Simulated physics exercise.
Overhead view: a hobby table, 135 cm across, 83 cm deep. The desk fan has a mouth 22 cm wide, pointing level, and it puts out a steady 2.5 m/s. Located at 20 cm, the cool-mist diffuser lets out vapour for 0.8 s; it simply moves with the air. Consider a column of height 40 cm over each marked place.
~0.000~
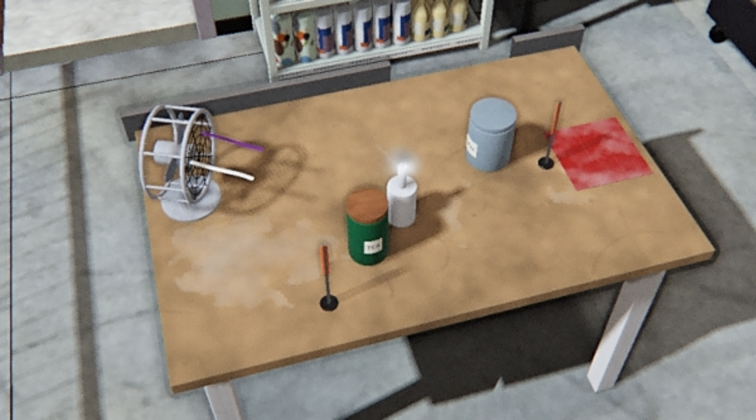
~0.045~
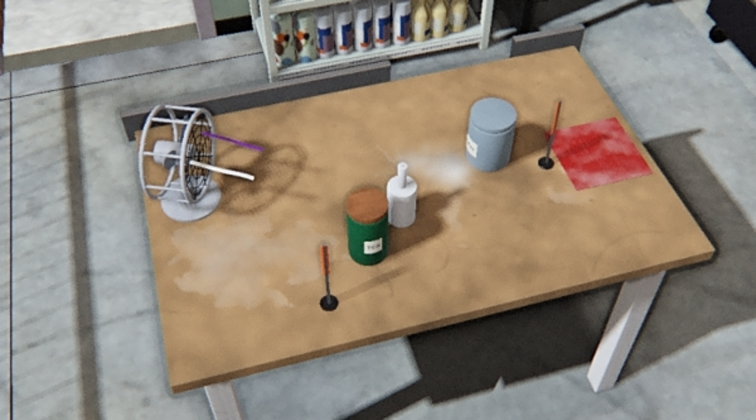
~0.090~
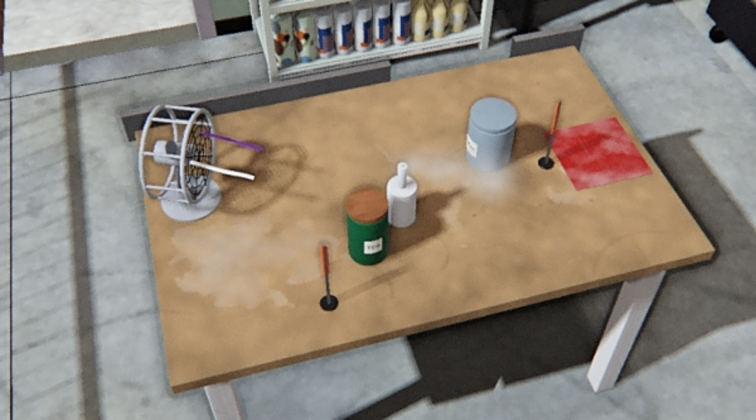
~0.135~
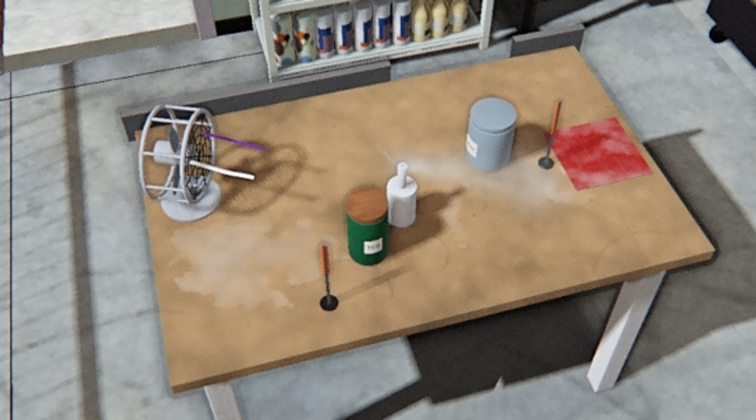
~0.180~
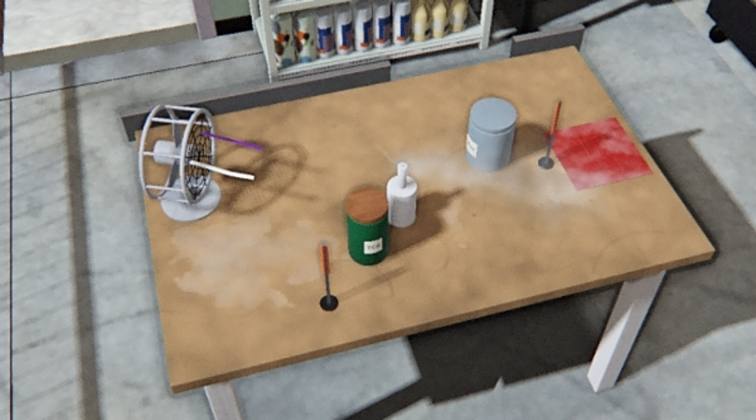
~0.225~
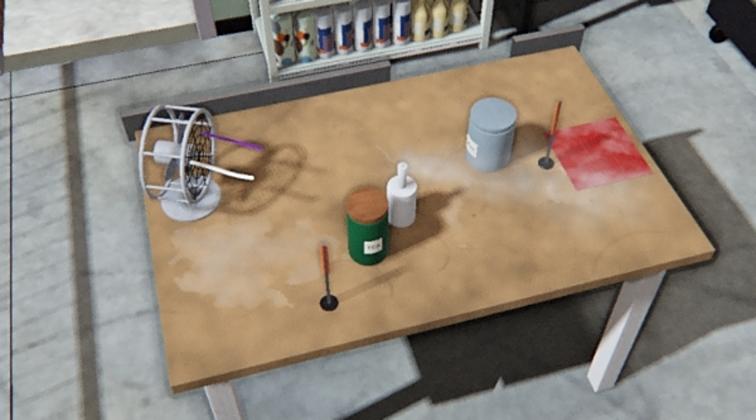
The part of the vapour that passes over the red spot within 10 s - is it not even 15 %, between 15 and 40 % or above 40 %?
It is less than 15 %.
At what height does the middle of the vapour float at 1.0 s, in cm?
The middle is at about 20 cm above the surface.
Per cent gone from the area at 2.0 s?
90 per cent.
By 1.0 s, 40 % is gone from the area; 1 % has passed over the red spot, and the middle of the rest is near (725, 201).
By 2.0 s, 94 % is gone from the area; 2 % has passed over the red spot.
By 4.0 s, 100 % is gone from the area; 2 % has passed over the red spot.
By 10.0 s, 100 % is gone from the area; 2 % has passed over the red spot.
